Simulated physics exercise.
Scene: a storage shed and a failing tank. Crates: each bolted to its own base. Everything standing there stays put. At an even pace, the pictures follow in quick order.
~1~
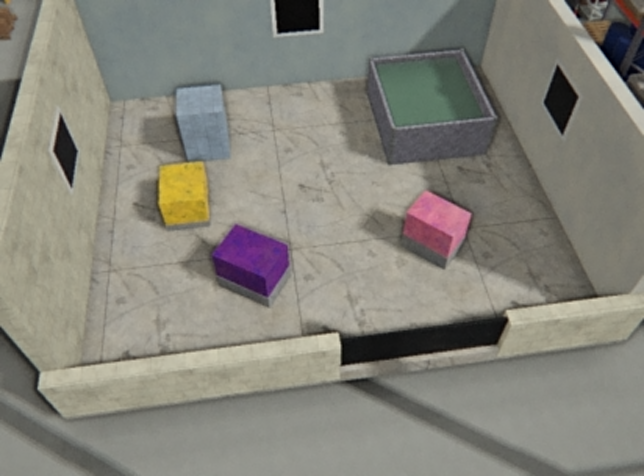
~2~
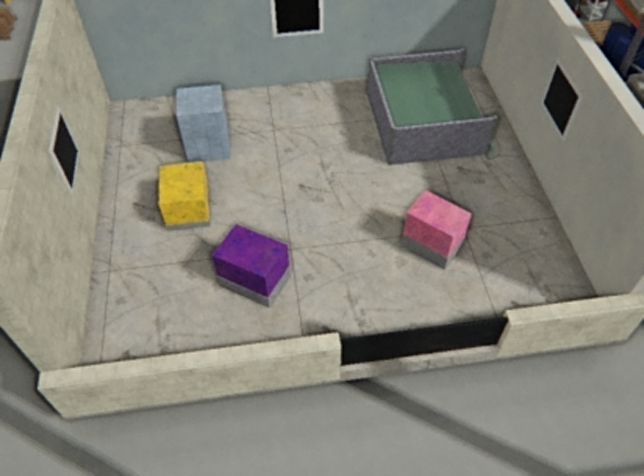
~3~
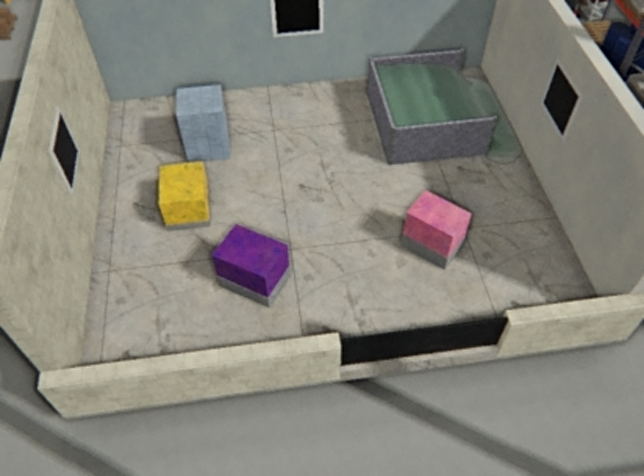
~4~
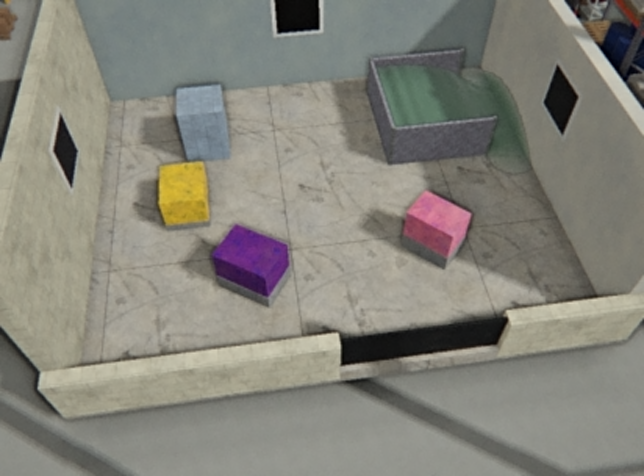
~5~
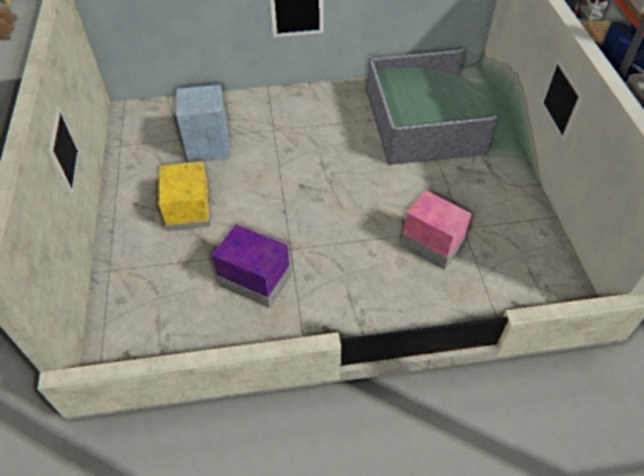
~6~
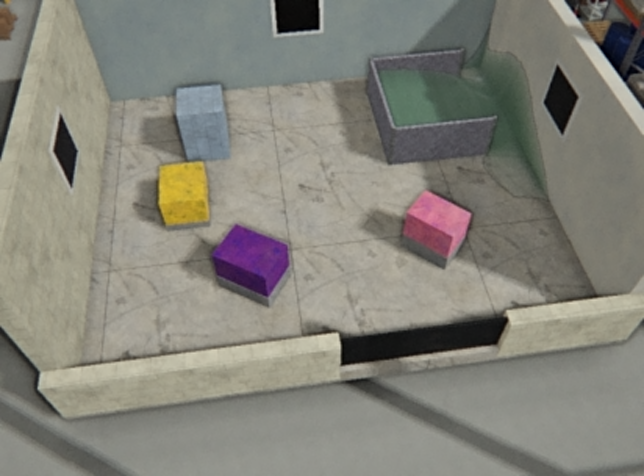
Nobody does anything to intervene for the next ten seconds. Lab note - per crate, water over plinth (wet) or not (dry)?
The pink crate is protected by its plinth; the purple crate is protected by its plinth; the yellow crate is protected by its plinth.
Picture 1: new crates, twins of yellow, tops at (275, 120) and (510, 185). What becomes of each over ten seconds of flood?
In turn: Is safe, is soaked.
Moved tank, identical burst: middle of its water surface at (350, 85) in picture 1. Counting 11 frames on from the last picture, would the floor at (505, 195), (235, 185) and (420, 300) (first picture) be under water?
Results in order - swamped, left untouched, left untouched.
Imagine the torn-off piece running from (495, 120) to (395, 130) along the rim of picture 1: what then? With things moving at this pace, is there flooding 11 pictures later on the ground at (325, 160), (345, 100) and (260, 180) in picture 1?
Taking them in turn, I get left untouched, then left untouched, then left untouched.
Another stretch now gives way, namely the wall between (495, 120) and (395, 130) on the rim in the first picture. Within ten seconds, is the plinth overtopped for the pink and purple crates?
My take: The pink crate gets flooded, while the purple crate gets flooded.
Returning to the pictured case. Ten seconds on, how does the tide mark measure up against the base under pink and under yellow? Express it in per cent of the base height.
40 and 60 %, roughly.
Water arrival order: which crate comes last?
Last comes the yellow crate.
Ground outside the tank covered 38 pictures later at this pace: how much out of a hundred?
Estimated share: About 85 %.
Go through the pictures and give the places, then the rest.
The first frame shows still water in the water tank at (429, 91).
In the second frame, water pours out at (470, 108) and has run to (489, 156).
In the third frame, the front is at (509, 159), out from the gap at (470, 109).
In the fourth frame, the front is at (531, 166), out from the gap at (469, 111).
In the fifth frame, the front is at (540, 182), out from the gap at (469, 111).
In the sixth frame, water pours out at (469, 111) and has run to (548, 199).
A moment on, water covers 15 % of the floor; the pink crate not reached, the purple crate not reached, the yellow crate not reached.
Next, water covers 30 % of the floor; the pink crate water round its plinth, the purple crate not reached, the yellow crate not reached.
Then, water covers 50 % of the floor; the pink crate water round its plinth, the purple crate water round its plinth, the yellow crate not reached.
Later, water covers 85 % of the floor; the pink crate water round its plinth, the purple crate water round its plinth, the yellow crate water round its plinth.
In the end, water covers 100 % of the floor; the pink crate stayed above the water, the purple crate stayed above the water, the yellow crate stayed above the water.
